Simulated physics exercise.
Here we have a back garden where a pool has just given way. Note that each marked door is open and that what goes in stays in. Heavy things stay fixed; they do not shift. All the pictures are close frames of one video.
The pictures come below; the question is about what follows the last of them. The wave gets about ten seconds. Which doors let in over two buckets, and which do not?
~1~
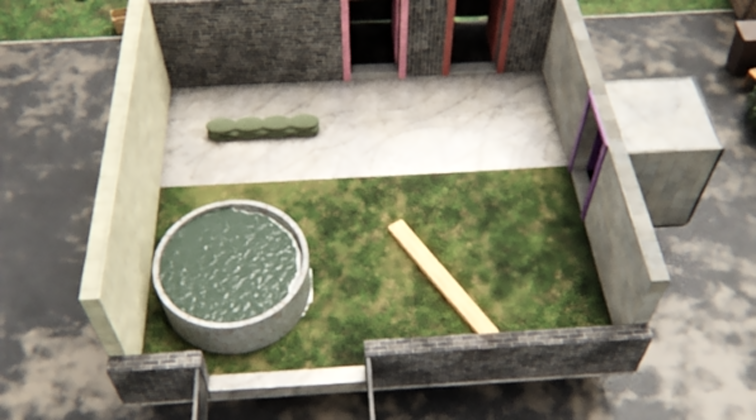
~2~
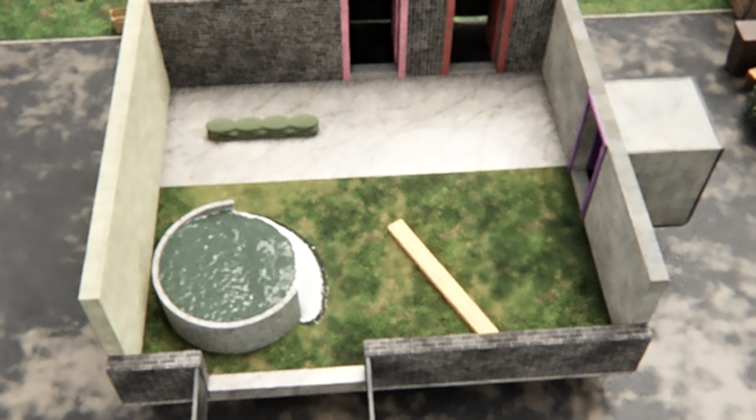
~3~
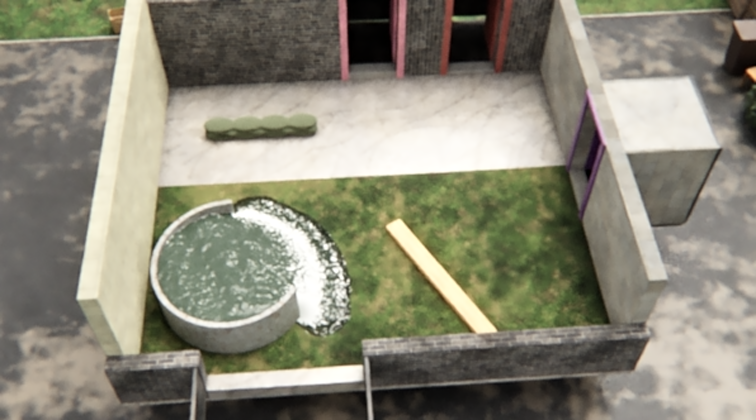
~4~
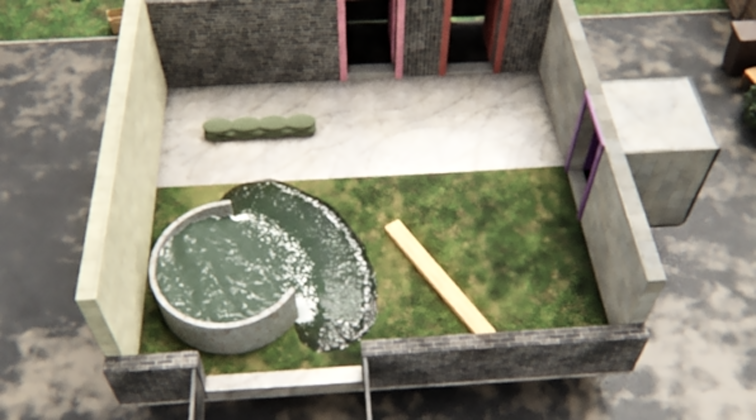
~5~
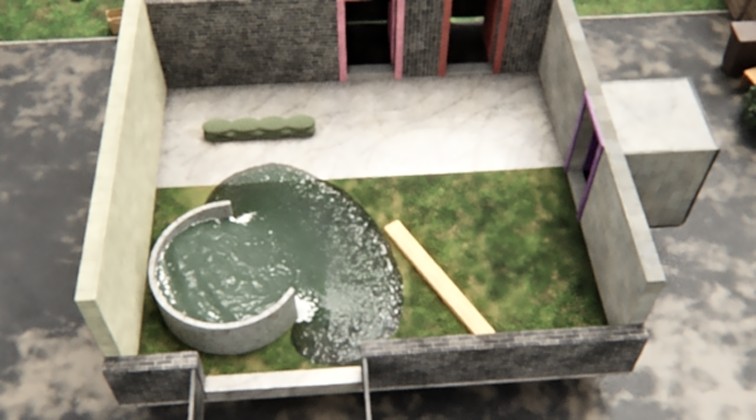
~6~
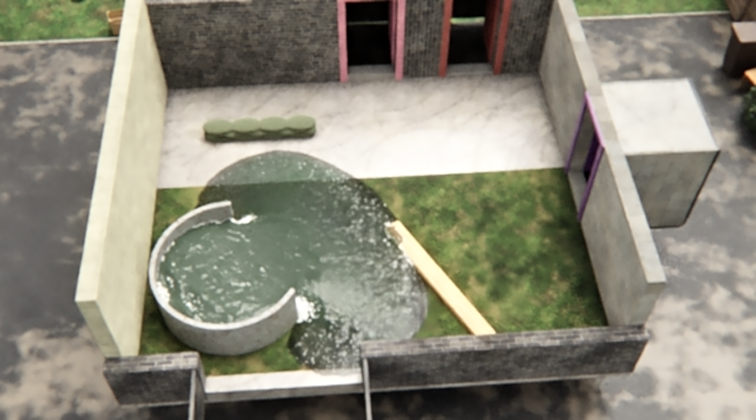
The pink door does not pass two buckets, the purple door does not pass two buckets, the red door passes two buckets.
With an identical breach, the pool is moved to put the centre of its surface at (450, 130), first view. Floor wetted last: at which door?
The door in question is the pink one.
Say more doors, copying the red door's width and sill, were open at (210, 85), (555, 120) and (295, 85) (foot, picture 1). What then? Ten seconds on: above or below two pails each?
Lab note, doors in listed order: Under the limit, over the limit, under the limit.
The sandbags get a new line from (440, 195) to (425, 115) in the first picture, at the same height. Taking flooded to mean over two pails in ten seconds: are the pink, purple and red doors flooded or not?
My take: Pink exceeds the mark, purple stays below the mark, and red stays below the mark.
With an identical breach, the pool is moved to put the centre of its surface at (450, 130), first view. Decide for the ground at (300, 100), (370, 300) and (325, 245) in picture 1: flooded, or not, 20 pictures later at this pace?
First spot gets drenched, second spot stays unwetted, third spot stays unwetted.
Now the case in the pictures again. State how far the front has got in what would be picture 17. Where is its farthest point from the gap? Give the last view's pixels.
Approximate pixel: (442, 81).
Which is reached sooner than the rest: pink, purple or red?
It's the pink-painted one.
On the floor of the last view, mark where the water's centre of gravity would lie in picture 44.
It is around (401, 205).
A moment on, water covers 40 % of the floor; the pink door not reached, the purple door not reached, the red door not reached.
Next, water covers 55 % of the floor; the pink door wet at the sill, nothing in, the purple door not reached, the red door not reached.
Then, water covers 80 % of the floor; the pink door wet at the sill, nothing in, the purple door wet at the sill, nothing in, the red door under two buckets in.
Later, water covers 90 % of the floor; the pink door wet at the sill, nothing in, the purple door wet at the sill, nothing in, the red door over two buckets in.
In the end, water covers 95 % of the floor; the pink door wet at the sill, nothing in, the purple door wet at the sill, nothing in, the red door over two buckets in.
